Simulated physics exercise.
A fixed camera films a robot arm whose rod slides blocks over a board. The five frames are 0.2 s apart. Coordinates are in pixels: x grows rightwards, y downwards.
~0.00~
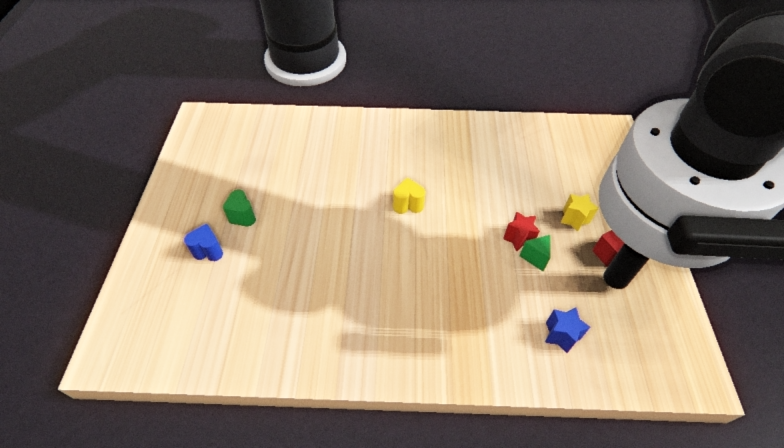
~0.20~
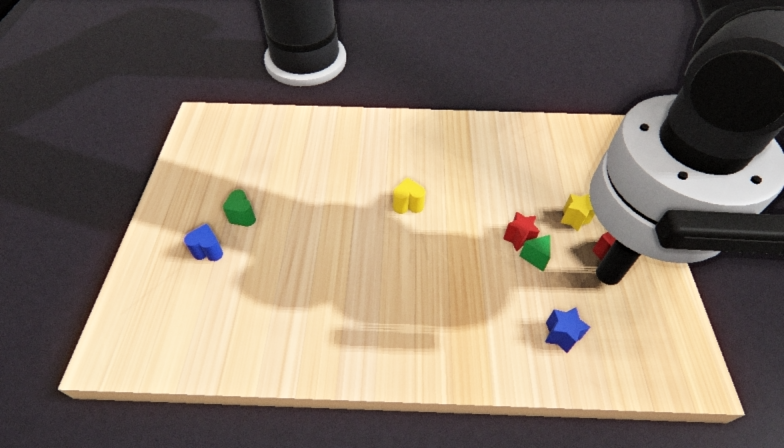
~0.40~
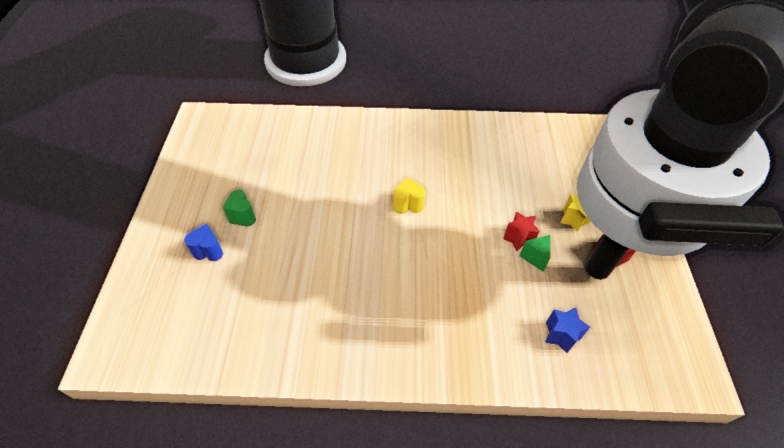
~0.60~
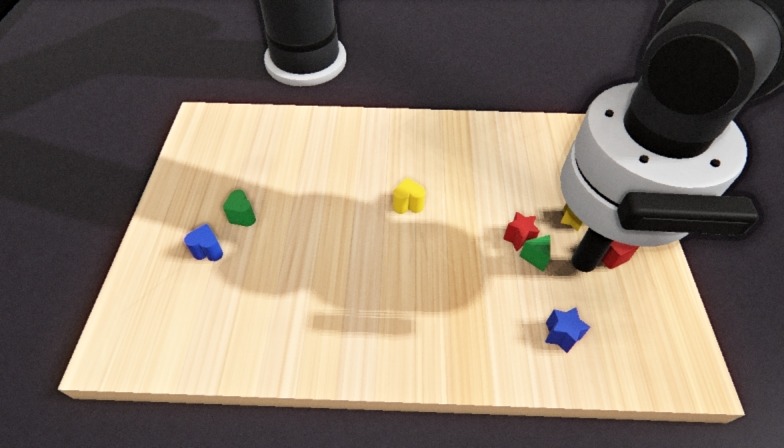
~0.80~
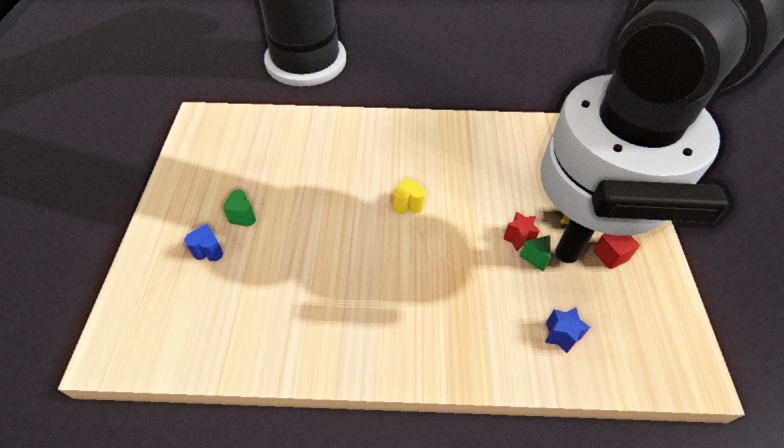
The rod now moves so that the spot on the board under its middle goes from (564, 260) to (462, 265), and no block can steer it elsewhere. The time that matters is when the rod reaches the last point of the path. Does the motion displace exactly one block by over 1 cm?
Yes.
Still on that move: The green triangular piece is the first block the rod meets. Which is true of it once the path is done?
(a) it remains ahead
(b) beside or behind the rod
That would be a.
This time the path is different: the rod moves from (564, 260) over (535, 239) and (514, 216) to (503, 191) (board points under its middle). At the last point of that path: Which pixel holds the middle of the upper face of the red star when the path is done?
Final place: (506, 215).
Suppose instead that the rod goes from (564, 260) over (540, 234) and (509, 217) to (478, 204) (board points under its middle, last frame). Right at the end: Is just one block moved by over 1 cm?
Yes, that is how it ends up.
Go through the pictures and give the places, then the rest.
Rod tip at (616, 279); block tops, red star at (525, 223); green triangular piece at (542, 244), in the first frame.
Rod at (608, 275); blocks unchanged, in the second frame.
Rod at (597, 269); blocks unchanged, in the third frame.
Rod at (584, 262); blocks unchanged, in the fourth frame.
Rod at (567, 254); red star at (525, 223); green triangular piece at (542, 244), in the fifth frame.
The first path, step by step. One third of the way, rod at (532, 257); green triangular piece at (514, 245).
Two thirds of the way, rod at (497, 258); green triangular piece at (479, 245), turned 15° clockwise.
At the end, rod at (463, 259); red star in place; green triangular piece at (444, 244), turned 20° clockwise.
